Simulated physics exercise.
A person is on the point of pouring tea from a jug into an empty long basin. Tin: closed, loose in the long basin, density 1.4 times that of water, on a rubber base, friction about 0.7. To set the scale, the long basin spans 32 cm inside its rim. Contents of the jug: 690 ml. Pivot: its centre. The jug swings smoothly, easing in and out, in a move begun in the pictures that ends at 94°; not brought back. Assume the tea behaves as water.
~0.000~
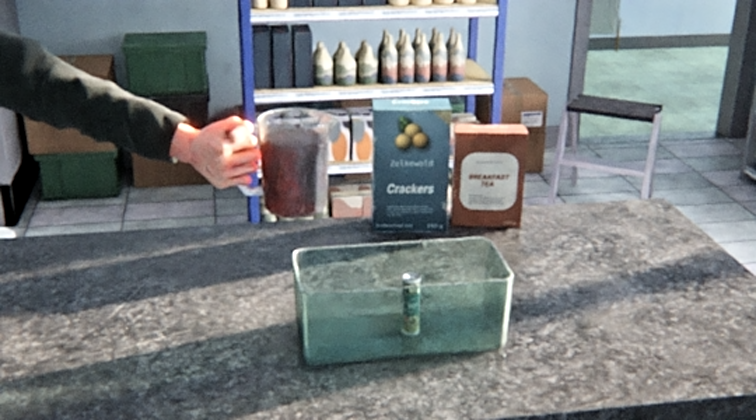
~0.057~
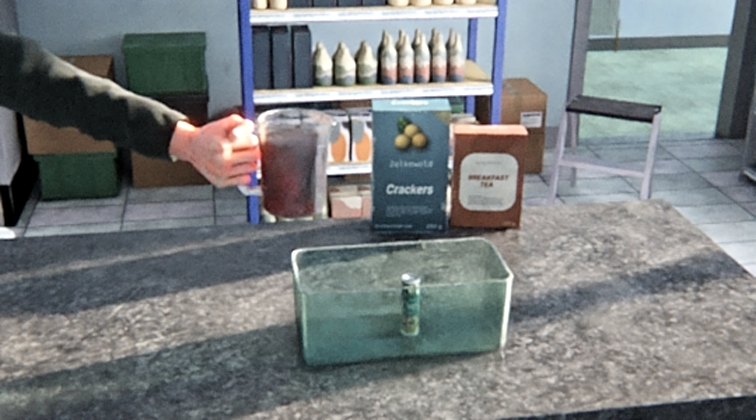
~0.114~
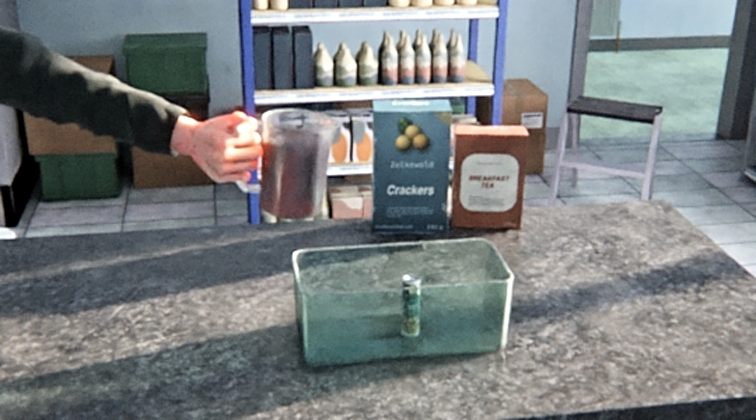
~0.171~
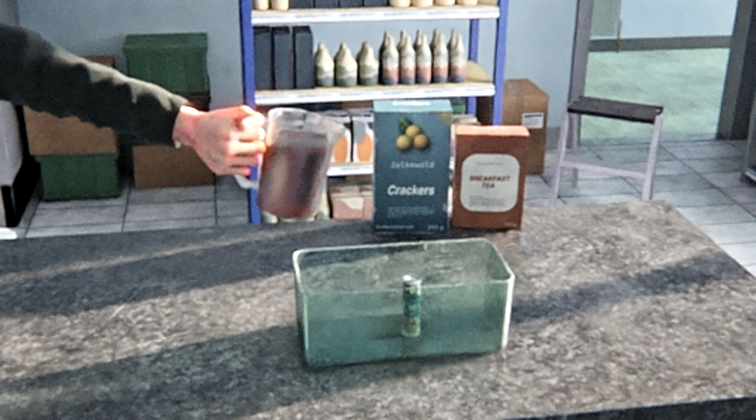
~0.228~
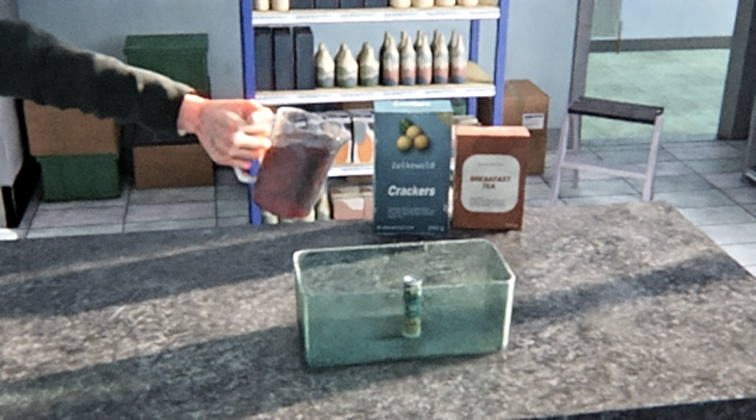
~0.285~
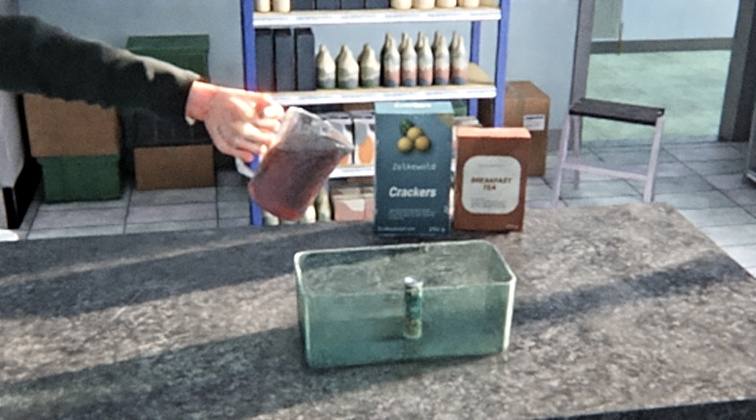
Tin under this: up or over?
Over.
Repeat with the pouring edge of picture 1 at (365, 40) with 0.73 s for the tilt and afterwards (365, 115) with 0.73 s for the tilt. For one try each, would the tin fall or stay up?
In the first try it remains standing; in the second it remains standing.
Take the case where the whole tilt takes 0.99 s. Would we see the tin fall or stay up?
In that case the tin overturns.
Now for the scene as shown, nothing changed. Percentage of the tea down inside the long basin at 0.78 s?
My estimate is about 38 percent.
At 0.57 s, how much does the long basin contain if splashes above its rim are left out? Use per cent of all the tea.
Near 4 in a hundred.
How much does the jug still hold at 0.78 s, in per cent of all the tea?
I reckon near 36 per cent still sits there.
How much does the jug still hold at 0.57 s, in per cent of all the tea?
I'd put it near 76 percent.
By 0.57 s the tilt is 83° and 76 per cent is still to pour; the tin stands where it began.
By 0.78 s the tilt is 94° and 37 per cent is still to pour; the tin leans 35°.
By 0.99 s the tilt is 94° and 14 per cent is still to pour; the tin lies on its side.
By 1.23 s the tilt is 94° and 5 per cent is still to pour; the tin lies on its side.
At rest the tin lies on its side.
